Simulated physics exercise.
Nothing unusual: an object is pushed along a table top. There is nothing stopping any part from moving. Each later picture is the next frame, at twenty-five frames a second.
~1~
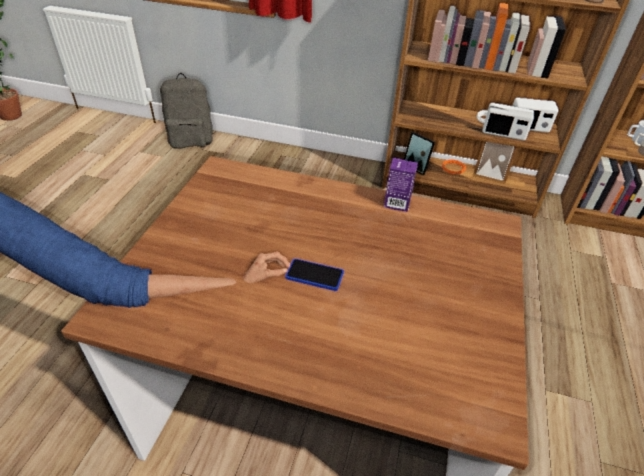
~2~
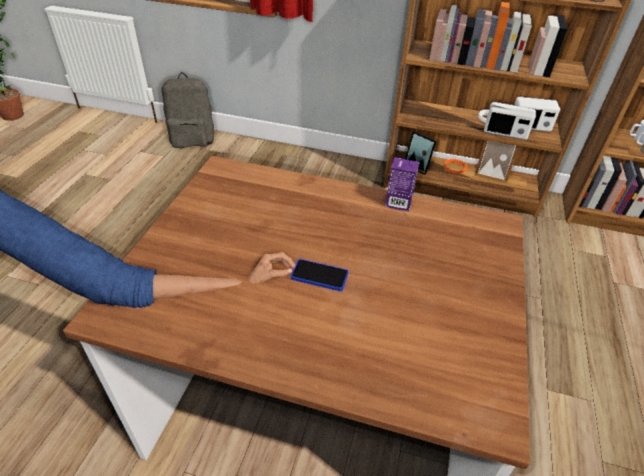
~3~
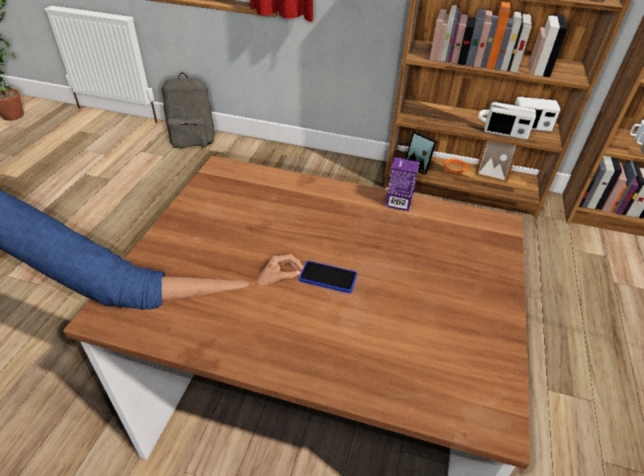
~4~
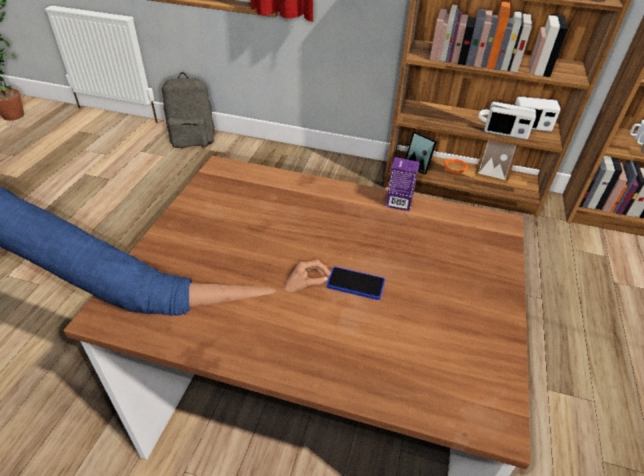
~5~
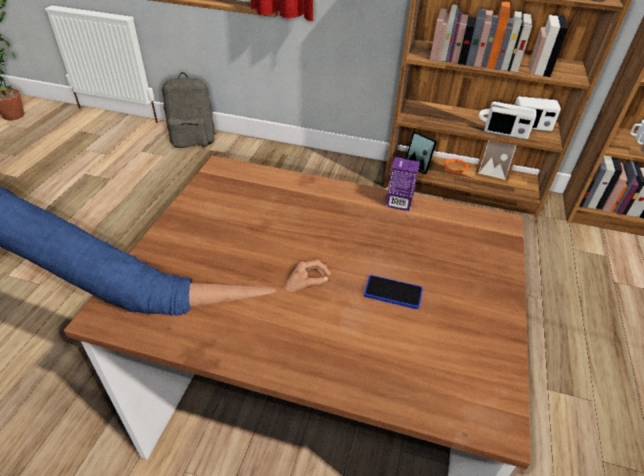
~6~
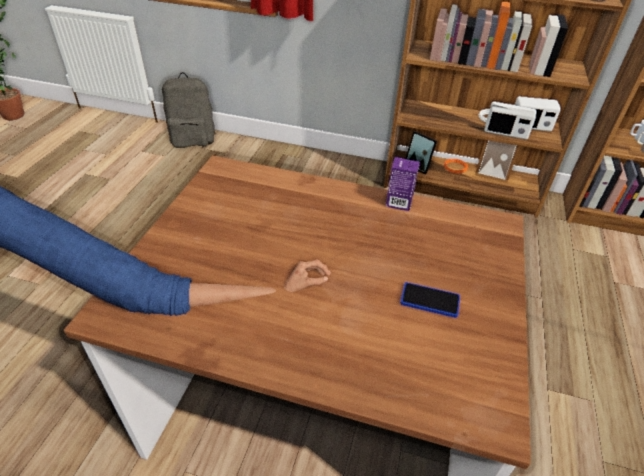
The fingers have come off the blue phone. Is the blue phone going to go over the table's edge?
Yes, it ends up off the table.
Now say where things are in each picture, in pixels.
Under the hand; blue phone (315, 274), in the first picture.
Under the hand; blue phone (320, 275), in the second picture.
Under the hand; blue phone (328, 276), in the third picture.
Blue phone (356, 283), in the fourth picture.
Blue phone (393, 292) moved about its own width, in the fifth picture.
Blue phone (430, 300) moved about its own width, in the sixth picture.
Then, 0.10 s later than the last frame, blue phone moved well along near (521, 321).
Then, 0.30 s later than the last frame, blue phone now off the table.
Then, 0.50 s later than the last frame, things are still on the move.
Then, 0.60 s later than the last frame, as before.
When it is over, off the table, blue phone.
